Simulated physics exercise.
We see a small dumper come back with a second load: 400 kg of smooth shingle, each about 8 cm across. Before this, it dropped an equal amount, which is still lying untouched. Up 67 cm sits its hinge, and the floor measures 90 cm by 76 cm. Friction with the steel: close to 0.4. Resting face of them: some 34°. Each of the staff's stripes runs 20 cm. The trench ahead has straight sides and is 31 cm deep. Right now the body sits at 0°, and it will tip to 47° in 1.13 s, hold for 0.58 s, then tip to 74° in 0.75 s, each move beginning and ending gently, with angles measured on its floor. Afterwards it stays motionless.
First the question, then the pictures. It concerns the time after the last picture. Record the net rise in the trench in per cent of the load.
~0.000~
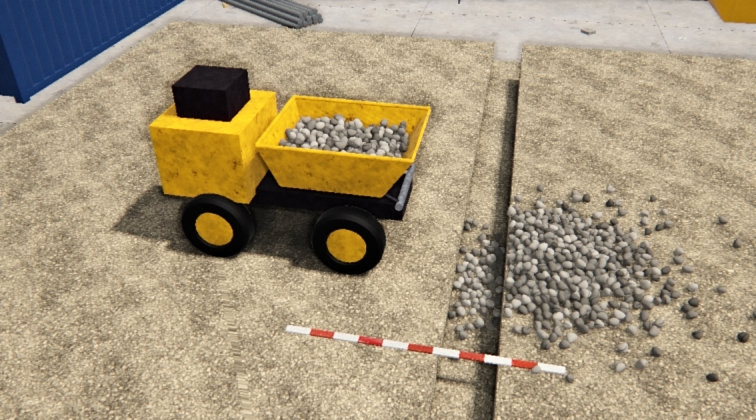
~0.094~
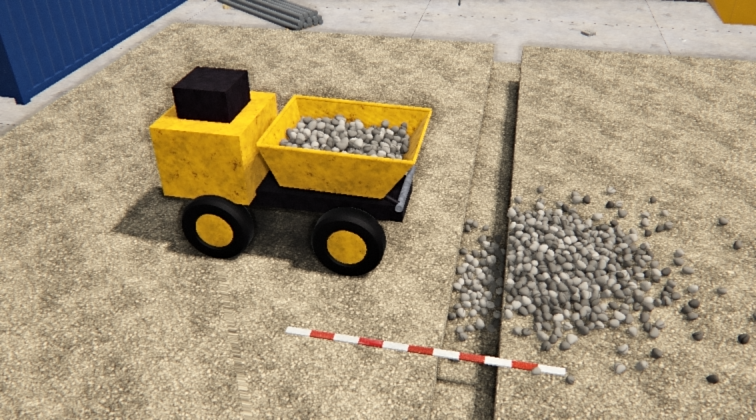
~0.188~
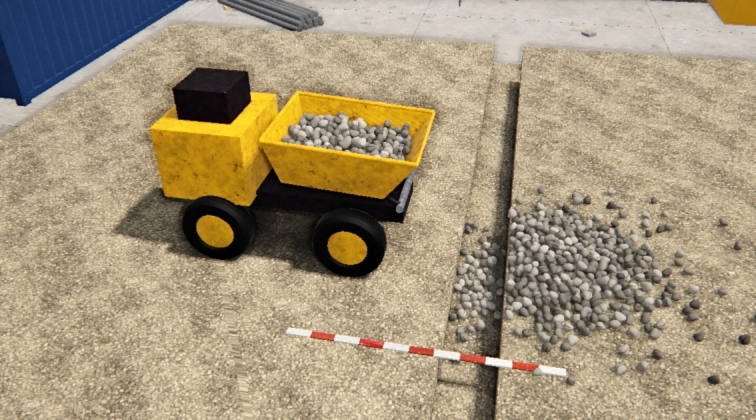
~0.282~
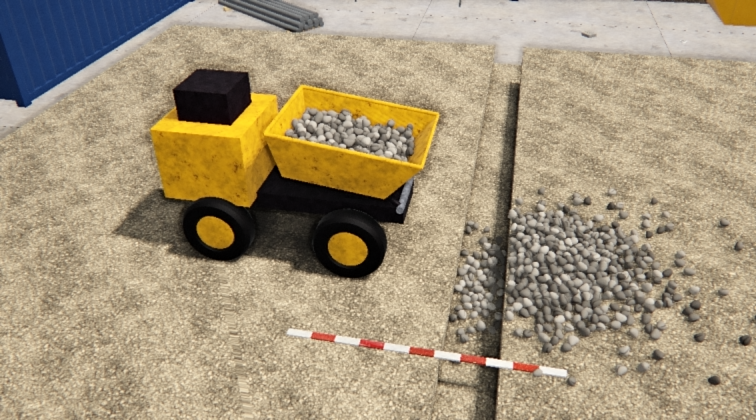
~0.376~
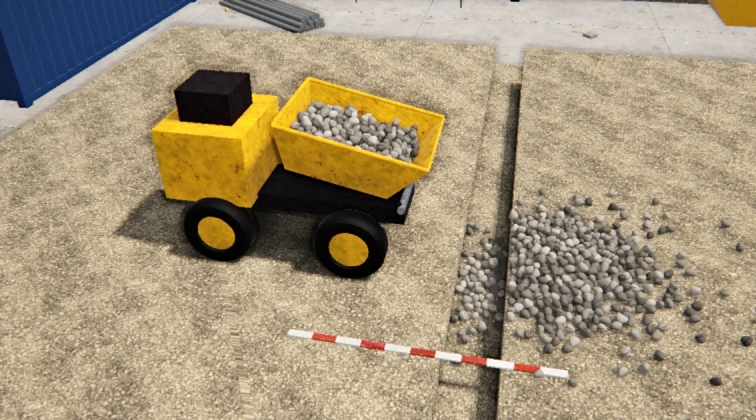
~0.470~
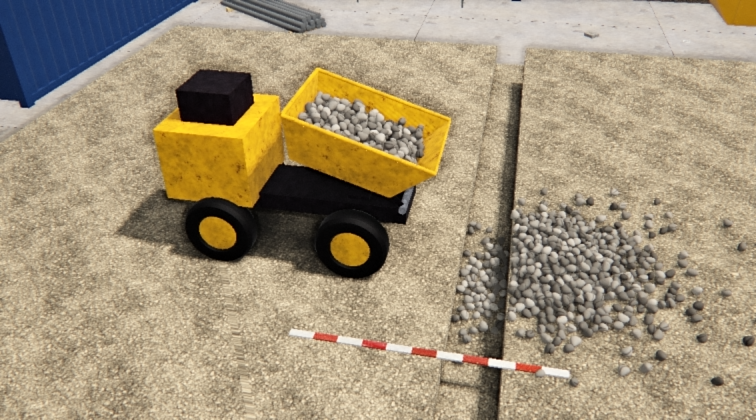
Net rise: About 87 %.
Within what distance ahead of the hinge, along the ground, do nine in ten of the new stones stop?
Around 110 cm ahead of it.
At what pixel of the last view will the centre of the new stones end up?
I'd put their centre close to (490, 271).
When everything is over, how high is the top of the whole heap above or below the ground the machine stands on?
Close to 28 centimetres up.
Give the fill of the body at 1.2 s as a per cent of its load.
It holds some 100 percent.
After 0.9 s the floor is at 40°; in per cent of one load, 100 in the body, 12 in the trench, 87 past the trench; the foremost stones are at (746, 279).
After 1.2 s the floor is at 47°; in per cent of one load, 99 in the body, 13 in the trench, 87 past the trench; the foremost stones are at (746, 279).
After 2.9 s the floor is at 74°; in per cent of one load, 37 in the body, 64 in the trench, 99 past the trench; the foremost stones are at (746, 279).
After 5.5 s the floor is at 74°; in per cent of one load, 0 in the body, 99 in the trench, 101 past the trench; the foremost stones are at (746, 279). Net gain in the trench, 87.
